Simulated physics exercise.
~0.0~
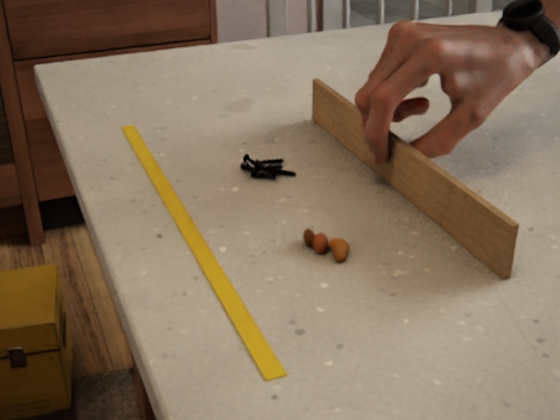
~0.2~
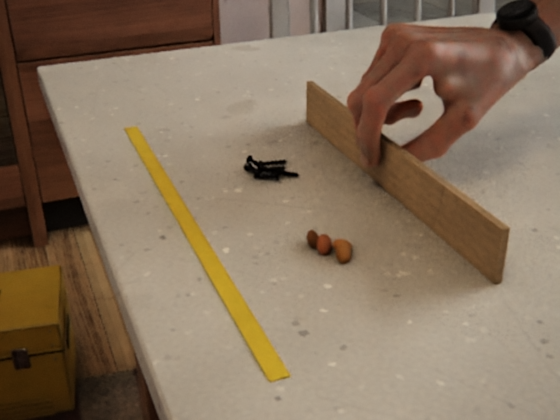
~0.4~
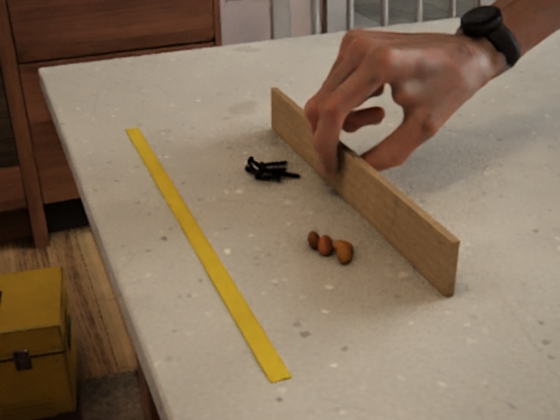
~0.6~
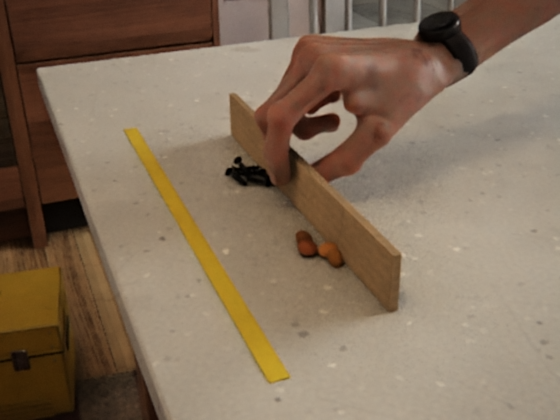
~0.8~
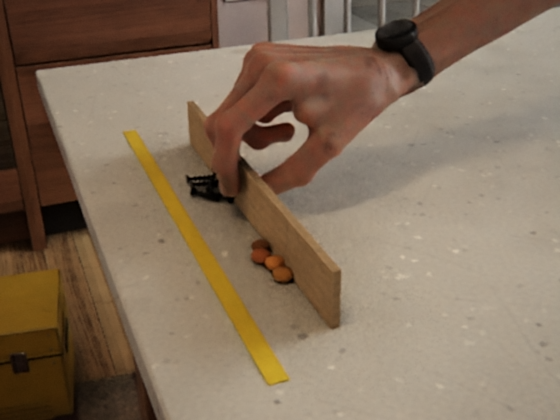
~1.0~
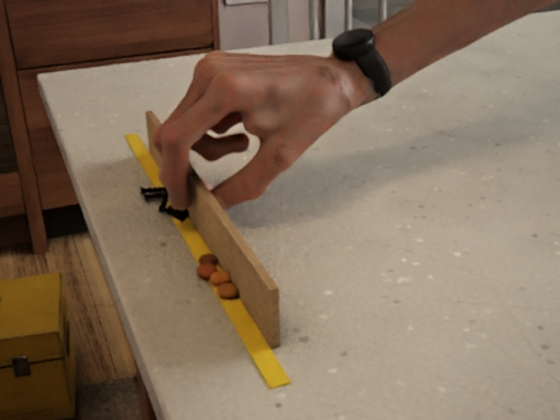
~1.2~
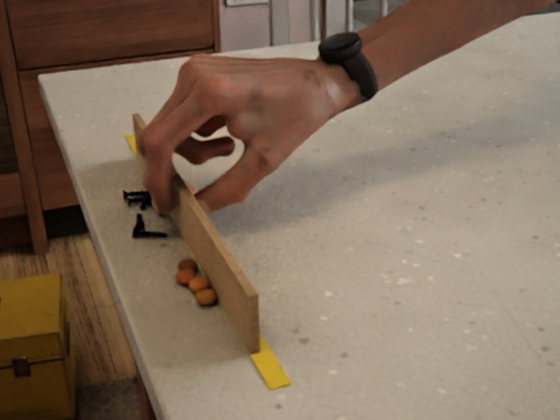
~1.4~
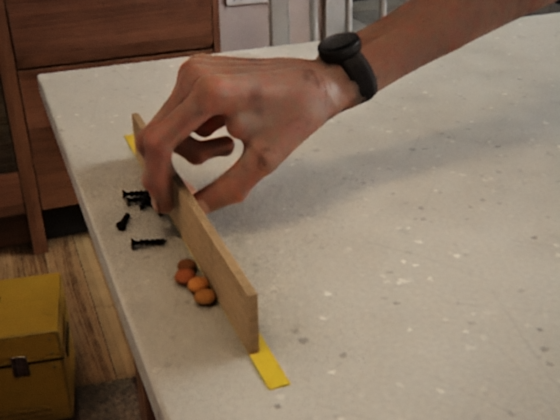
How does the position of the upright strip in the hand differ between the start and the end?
At the start it stands well to the right of the screws and brown pieces, away from the yellow strip. At the end it stands further left, over the yellow strip, with both groups just to its left.
